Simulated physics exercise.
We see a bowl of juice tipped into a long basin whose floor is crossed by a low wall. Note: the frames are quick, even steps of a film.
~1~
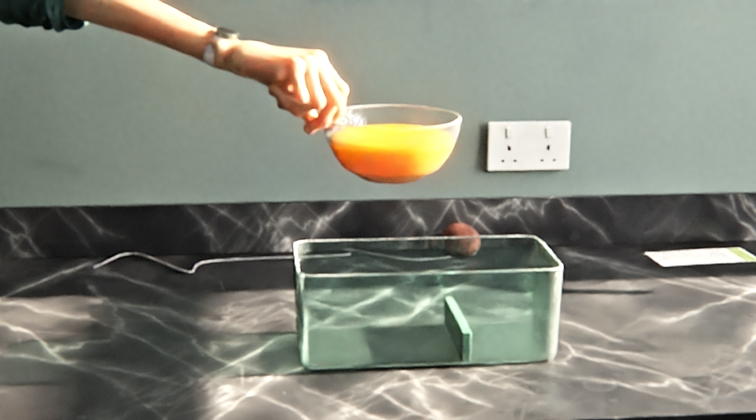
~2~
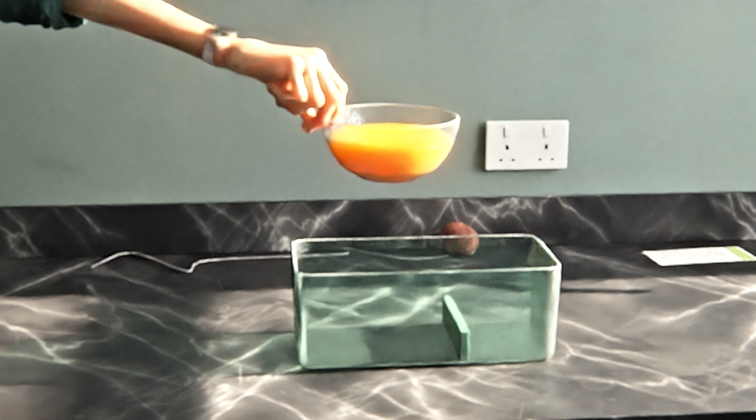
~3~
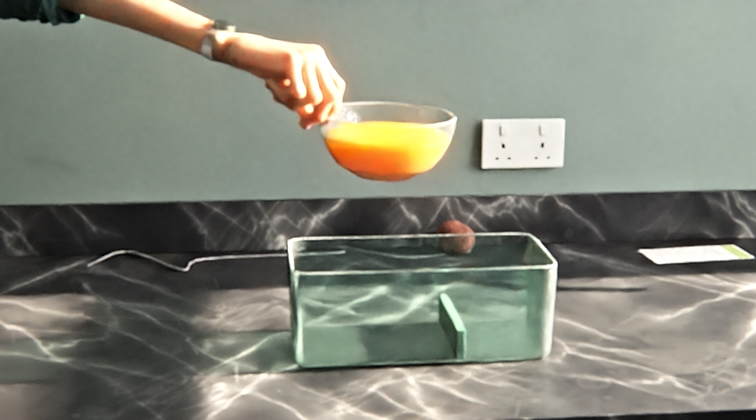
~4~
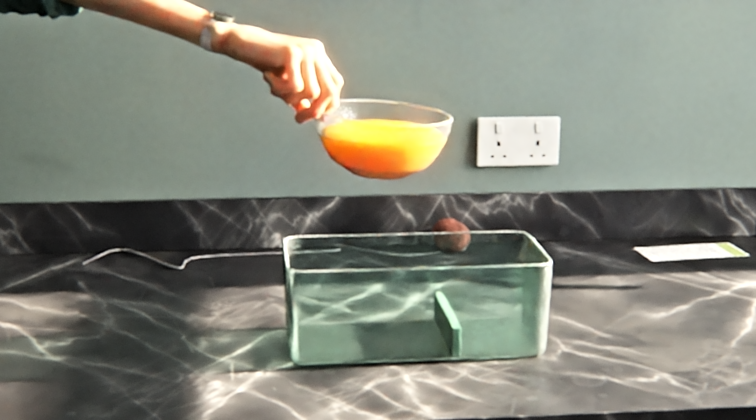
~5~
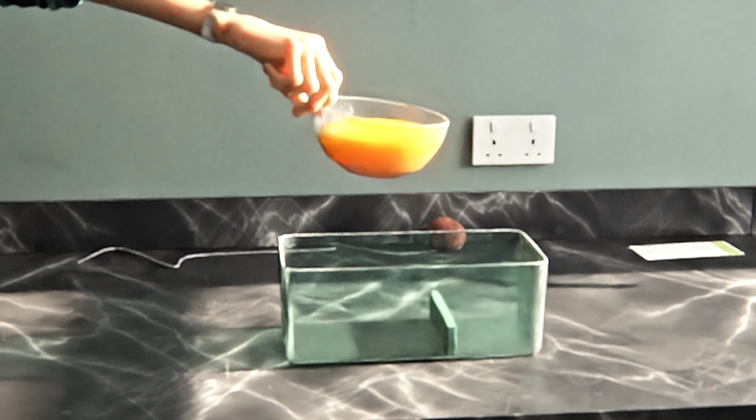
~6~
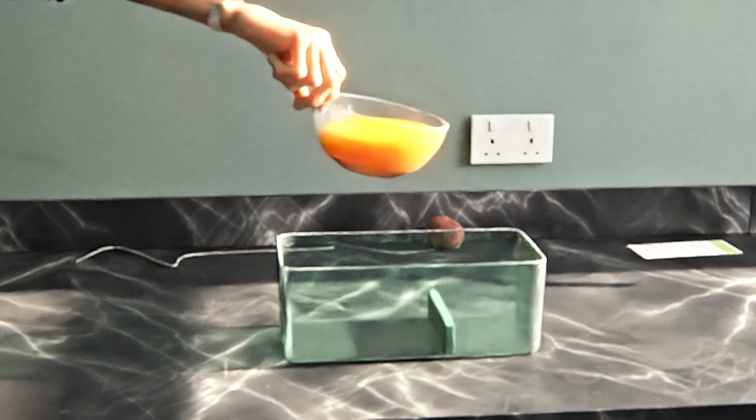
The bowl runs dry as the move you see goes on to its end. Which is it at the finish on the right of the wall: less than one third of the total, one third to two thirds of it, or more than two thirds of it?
At the finish the right of the wall has more than two thirds of the total.
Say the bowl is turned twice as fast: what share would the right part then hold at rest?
I'd say roughly 55 in every hundred ends up there.
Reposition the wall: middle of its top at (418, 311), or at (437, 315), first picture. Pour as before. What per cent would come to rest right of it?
First try: Roughly 95 per cent; second try: 90 per cent.
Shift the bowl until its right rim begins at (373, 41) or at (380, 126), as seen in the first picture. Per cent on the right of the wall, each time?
About 10 % the first time, about 5 % the second.
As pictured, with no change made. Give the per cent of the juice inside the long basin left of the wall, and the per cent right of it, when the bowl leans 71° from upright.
Left side: 0 in a hundred; right side: 25 in a hundred.
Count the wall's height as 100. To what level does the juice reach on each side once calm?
Roughly 10 left of the wall, roughly 90 right of it.
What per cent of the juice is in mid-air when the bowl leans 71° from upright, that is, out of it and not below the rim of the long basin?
35 per cent.
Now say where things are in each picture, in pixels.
Tilt 0°; pouring edge (459, 117); surface from (329, 136) to (452, 135); the long basin's rim runs from (296, 259) to (550, 253); the wall's top is at (457, 315), in the first picture.
Tilt 1°; pouring edge (457, 117); surface from (328, 135) to (450, 134), in the second picture.
Tilt 2°; pouring edge (454, 117); surface from (324, 134) to (447, 133), in the third picture.
Tilt 4°; pouring edge (450, 118); surface from (321, 130) to (443, 132), in the fourth picture.
Tilt 8°; pouring edge (447, 121); surface from (317, 129) to (439, 131), in the fifth picture.
Tilt 12°; pouring edge (446, 125); surface from (317, 128) to (440, 131), in the sixth picture.
A moment on, the bowl is tipped part way and 40 per cent is still to pour, 0 is left of the wall and 23 right of it.
Next, the bowl is tipped right over and 0 per cent is still to pour, 14 is left of the wall and 84 right of it.
Then the bowl is tipped right over and 0 per cent is still to pour, 18 is left of the wall and 81 right of it.
Later the bowl is tipped right over and 0 per cent is still to pour, 18 is left of the wall and 81 right of it.
At rest 18 per cent lies left of the wall, 81 right of it and 1 outside.
